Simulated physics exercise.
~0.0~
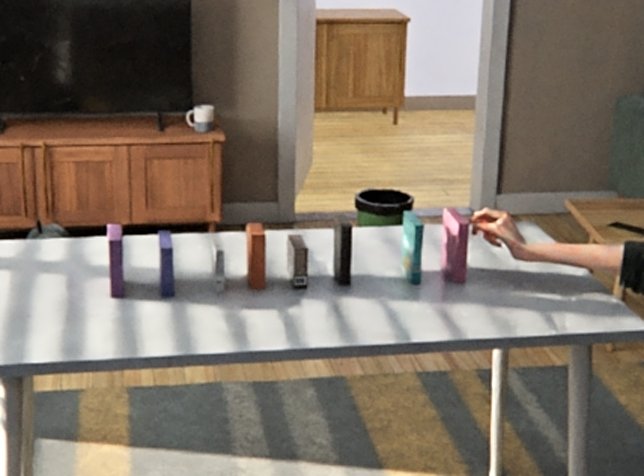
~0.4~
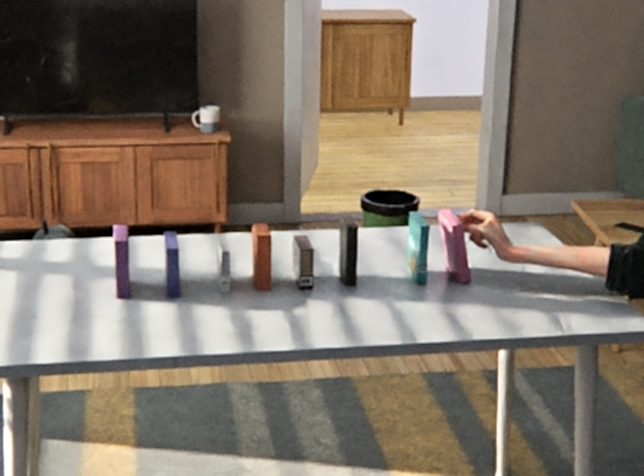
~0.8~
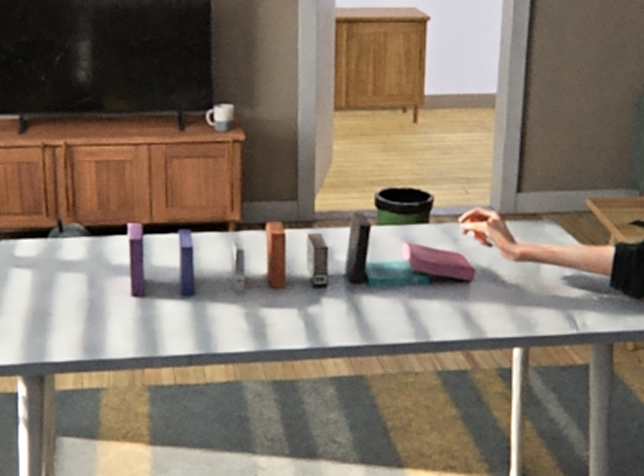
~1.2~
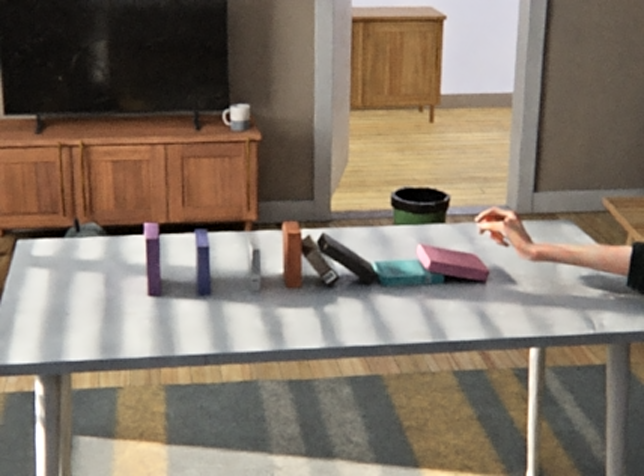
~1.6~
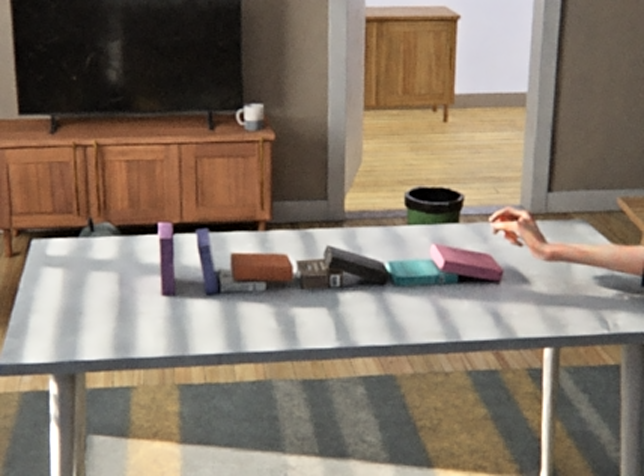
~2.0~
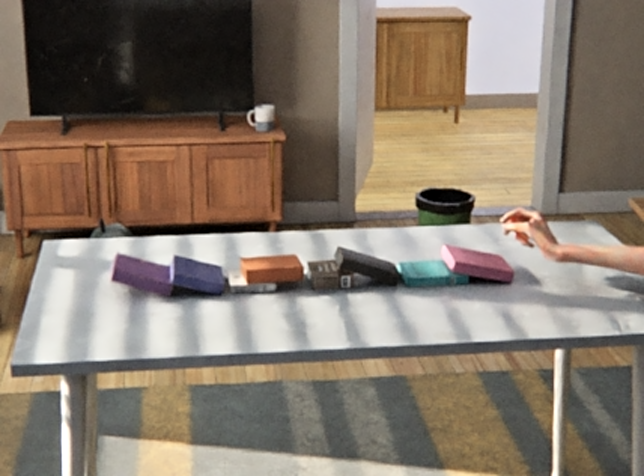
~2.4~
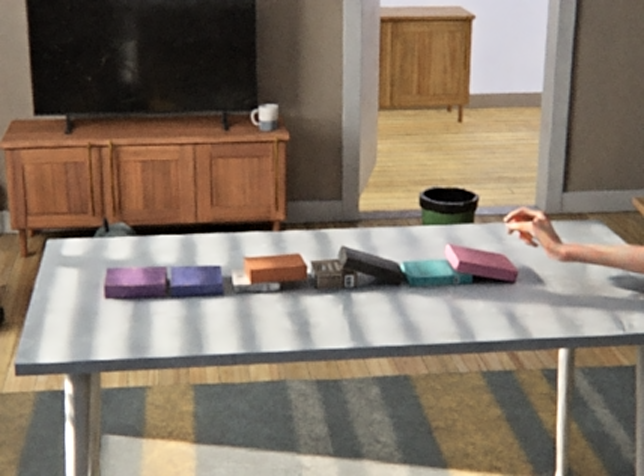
A hand at the right end of a pale table tipped a pink block leftward into a row of upright blocks, and they toppled one after another, turquoise, black, brown, orange, blue and finally purple, until the whole line lay fallen across the tabletop.
